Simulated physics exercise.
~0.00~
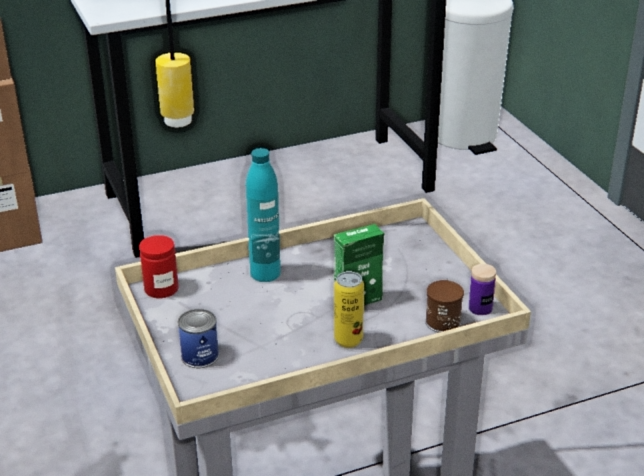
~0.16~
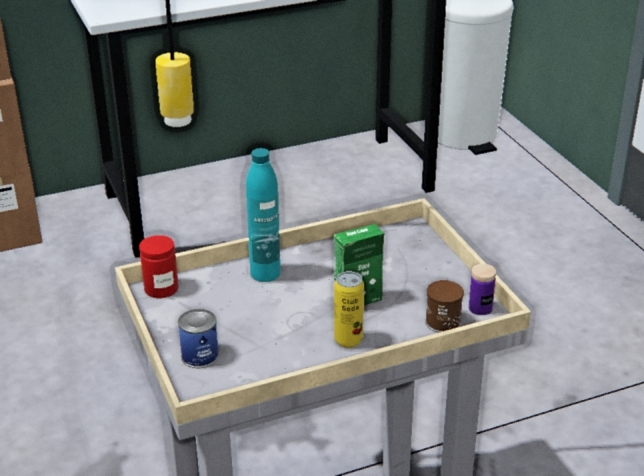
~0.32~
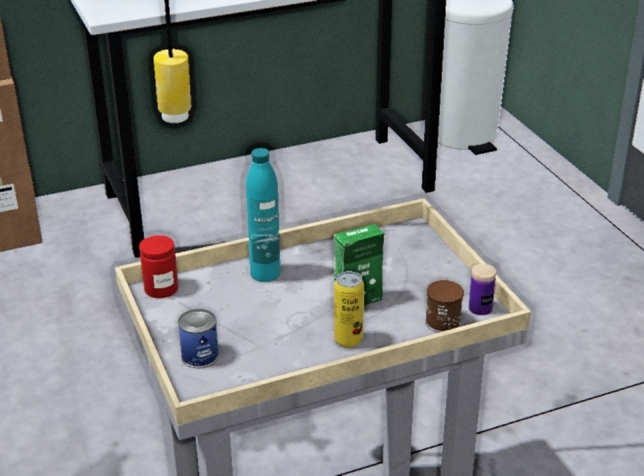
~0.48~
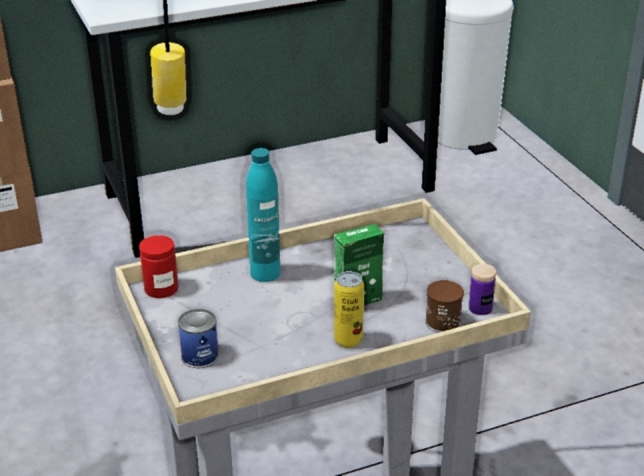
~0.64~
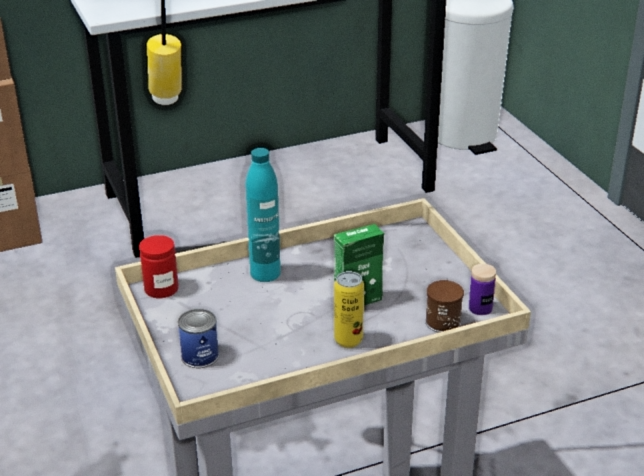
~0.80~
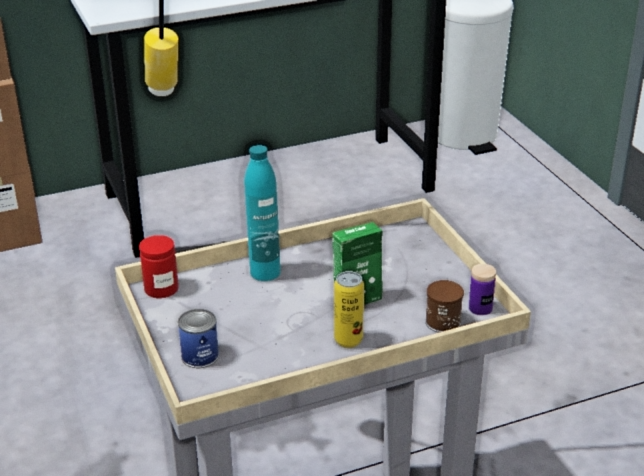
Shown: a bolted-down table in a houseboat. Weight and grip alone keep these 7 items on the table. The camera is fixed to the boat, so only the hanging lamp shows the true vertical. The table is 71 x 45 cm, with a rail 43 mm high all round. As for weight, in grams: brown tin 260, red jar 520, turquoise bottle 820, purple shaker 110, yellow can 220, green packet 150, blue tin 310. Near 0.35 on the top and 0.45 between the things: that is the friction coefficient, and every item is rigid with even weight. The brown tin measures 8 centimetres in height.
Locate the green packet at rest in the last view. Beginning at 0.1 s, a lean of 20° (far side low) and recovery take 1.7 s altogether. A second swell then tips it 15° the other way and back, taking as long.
The green packet settles at about (322, 255).
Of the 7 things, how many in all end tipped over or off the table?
My answer is 2.
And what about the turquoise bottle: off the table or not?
Turquoise bottle: Goes out of bounds.
Around 1.10 s, floor tilted 19°, far side down; turquoise bottle now off the table; green packet on its side near (332, 263).
Around 1.40 s, floor tilted 9°, far side down; green packet on its side near (322, 255).
Finally (4.0 s), off the table, turquoise bottle; on their side or leaning hard on the table, green packet; the other 5 still in place (within 5 cm). In the last view, green packet near (322, 255).
